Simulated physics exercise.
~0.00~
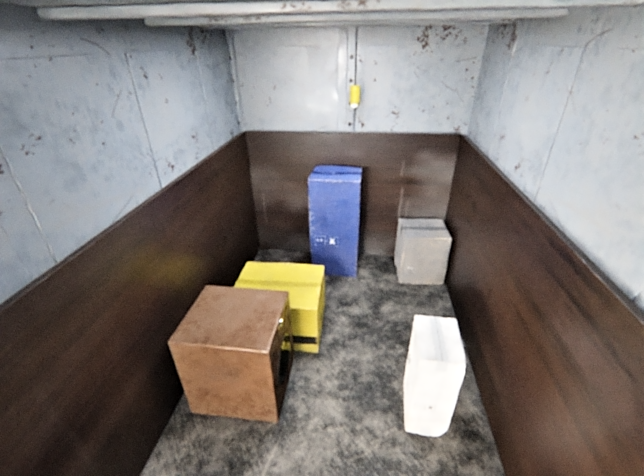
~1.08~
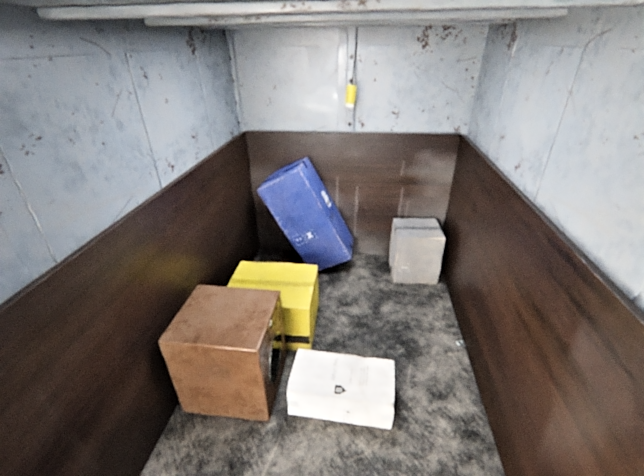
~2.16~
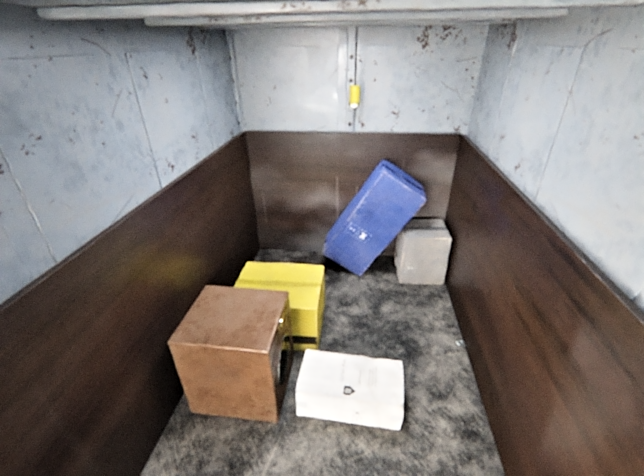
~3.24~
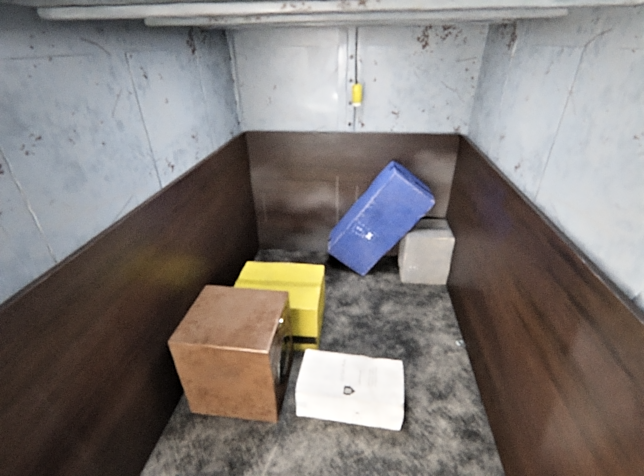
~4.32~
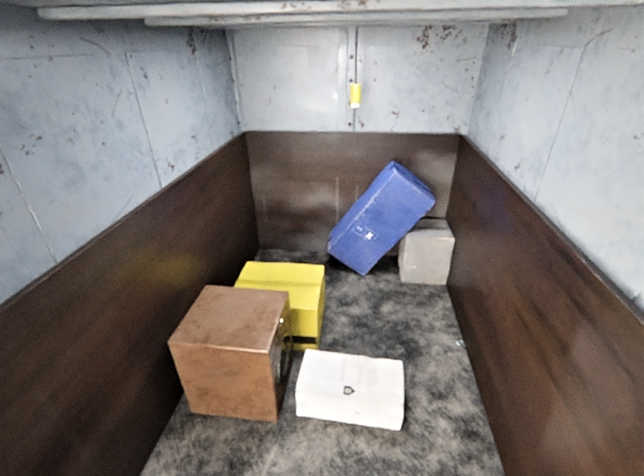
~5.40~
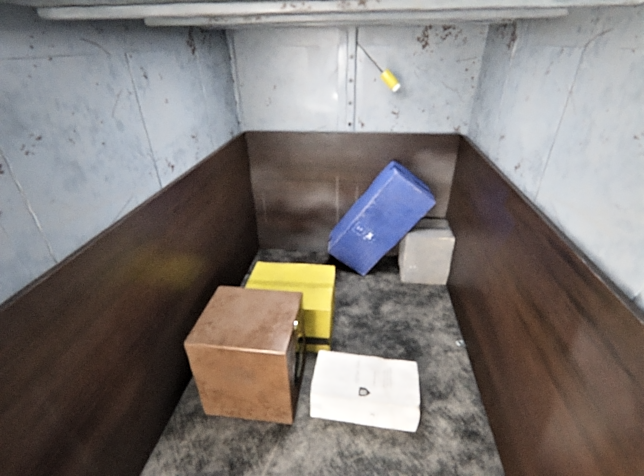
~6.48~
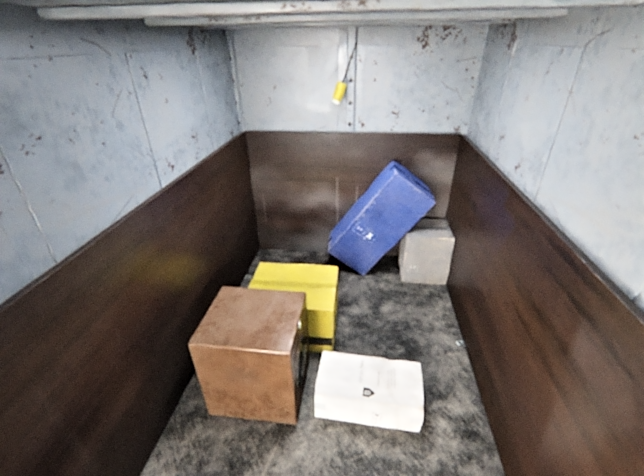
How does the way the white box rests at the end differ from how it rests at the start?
At the start the white box stands upright on the floor of the load bay. At the end it is lying on its side.
White box toppling onto its side and blue box tipping left, then right to lean by the grey box, as others slide slightly.
